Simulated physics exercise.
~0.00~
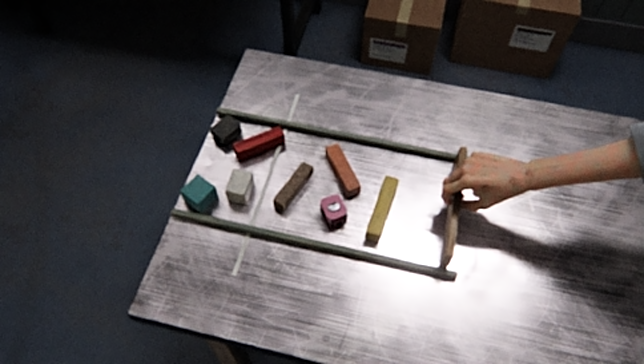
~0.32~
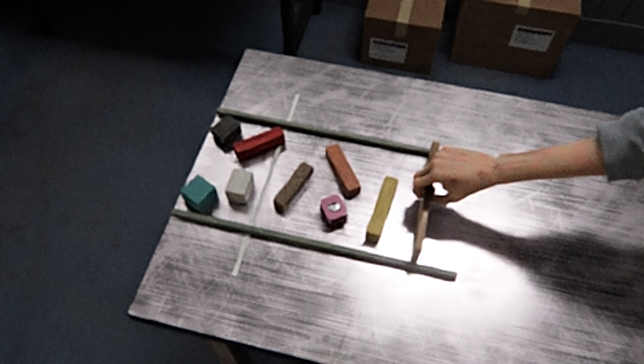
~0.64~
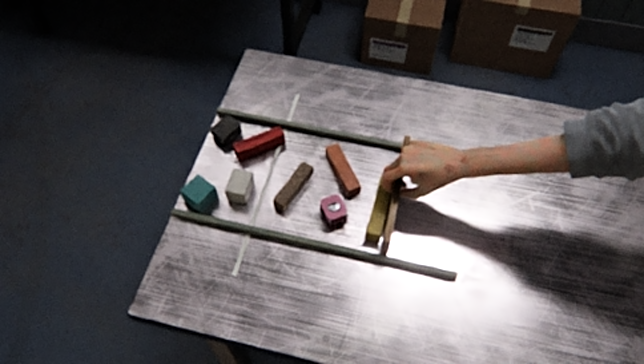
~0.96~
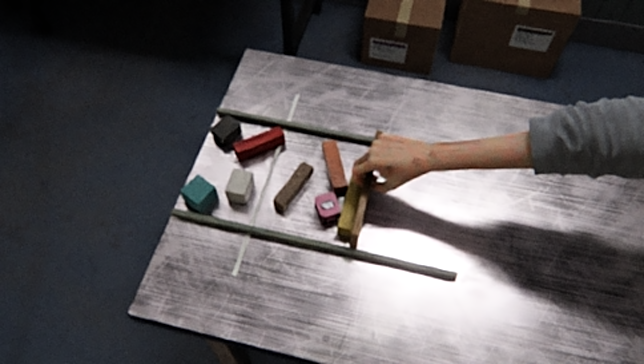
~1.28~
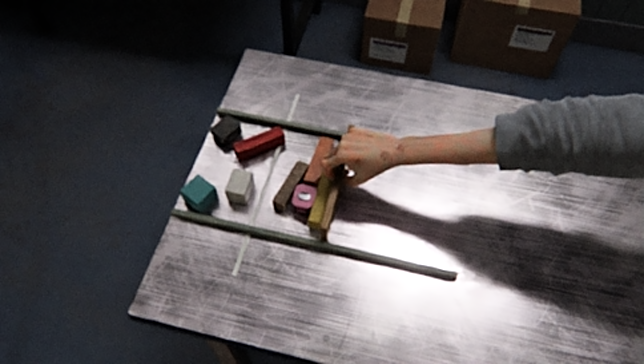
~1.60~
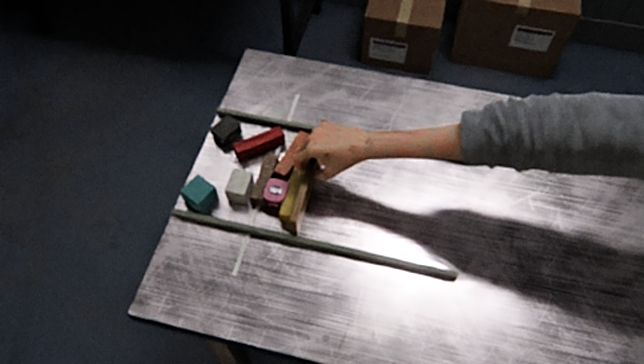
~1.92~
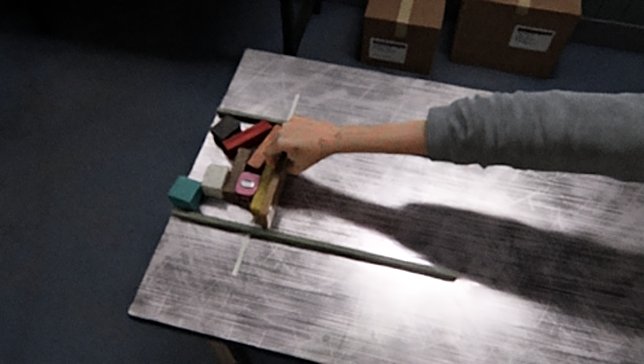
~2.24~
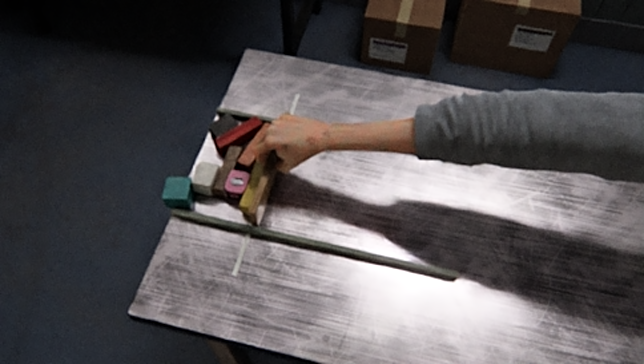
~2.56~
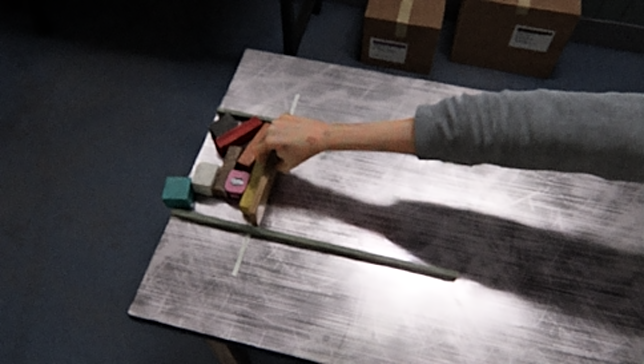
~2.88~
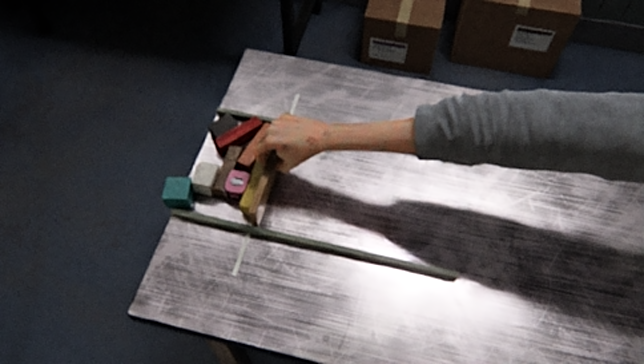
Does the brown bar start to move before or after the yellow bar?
The brown bar starts to move after the yellow bar. The yellow bar is already sliding left while the brown one still lies in its place.
